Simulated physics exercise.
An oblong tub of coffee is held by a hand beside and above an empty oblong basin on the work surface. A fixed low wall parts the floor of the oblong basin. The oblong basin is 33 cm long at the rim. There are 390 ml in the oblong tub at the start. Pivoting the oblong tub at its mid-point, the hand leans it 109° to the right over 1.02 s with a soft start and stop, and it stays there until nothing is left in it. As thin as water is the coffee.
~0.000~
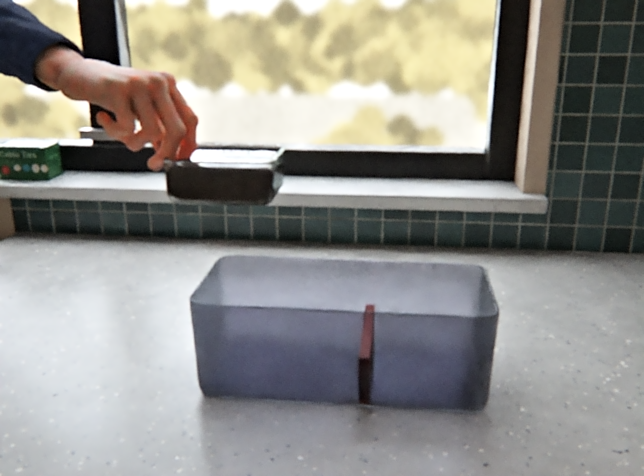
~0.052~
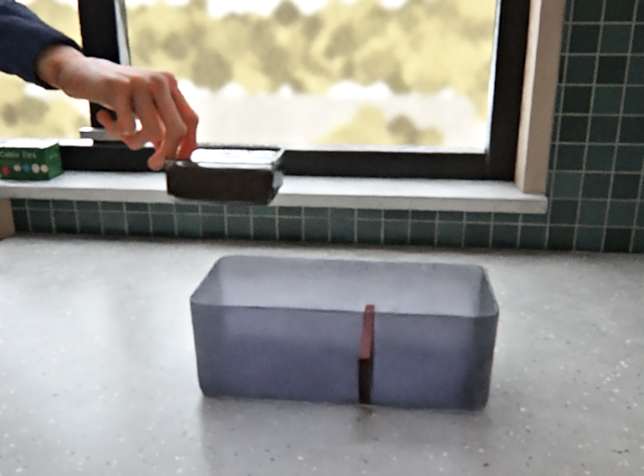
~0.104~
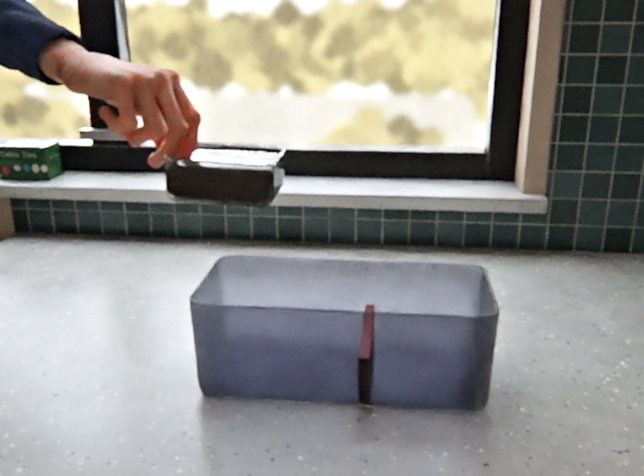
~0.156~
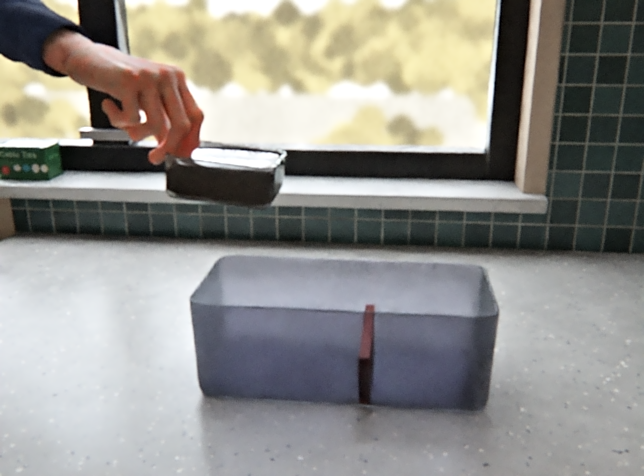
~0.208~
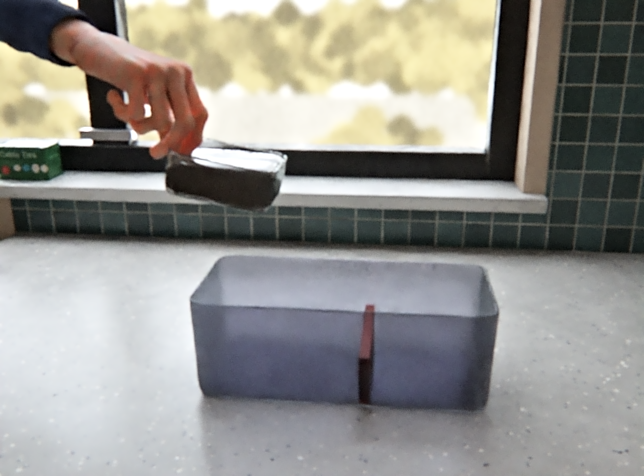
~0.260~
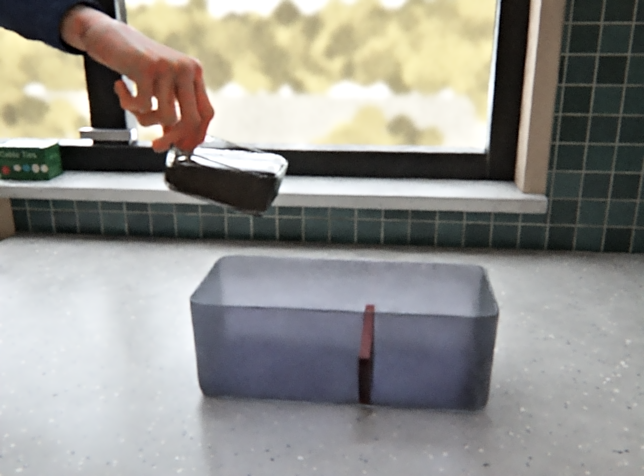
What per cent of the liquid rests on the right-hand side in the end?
1 percent.
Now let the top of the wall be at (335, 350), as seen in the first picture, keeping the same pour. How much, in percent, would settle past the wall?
Then about 60 per cent.
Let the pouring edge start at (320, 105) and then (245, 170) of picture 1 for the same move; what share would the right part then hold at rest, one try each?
I'd expect close to 70 per cent and then close to 0 per cent.
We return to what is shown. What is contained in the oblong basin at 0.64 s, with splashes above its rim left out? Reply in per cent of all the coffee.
I reckon close to 40 percent of it.
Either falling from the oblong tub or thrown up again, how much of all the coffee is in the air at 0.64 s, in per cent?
40 per cent.
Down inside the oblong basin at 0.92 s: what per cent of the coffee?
Some 92 per cent.
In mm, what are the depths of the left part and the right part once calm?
Final levels - left approx 14 mm, right approx 0 mm.
Then, 0.64 s in, the tilt is 75° and 20 per cent is still to pour, 39 is left of the wall and 0 right of it.
Then, 0.92 s in, the tilt is 106° and 3 per cent is still to pour, 91 is left of the wall and 1 right of it.
Then, 1.21 s in, the tilt is 109° and 0 per cent is still to pour, 98 is left of the wall and 1 right of it.
Then, 1.52 s in, the tilt is 109° and 0 per cent is still to pour, 98 is left of the wall and 1 right of it.
Finally, 98 per cent lies left of the wall, 1 right of it and 1 outside.
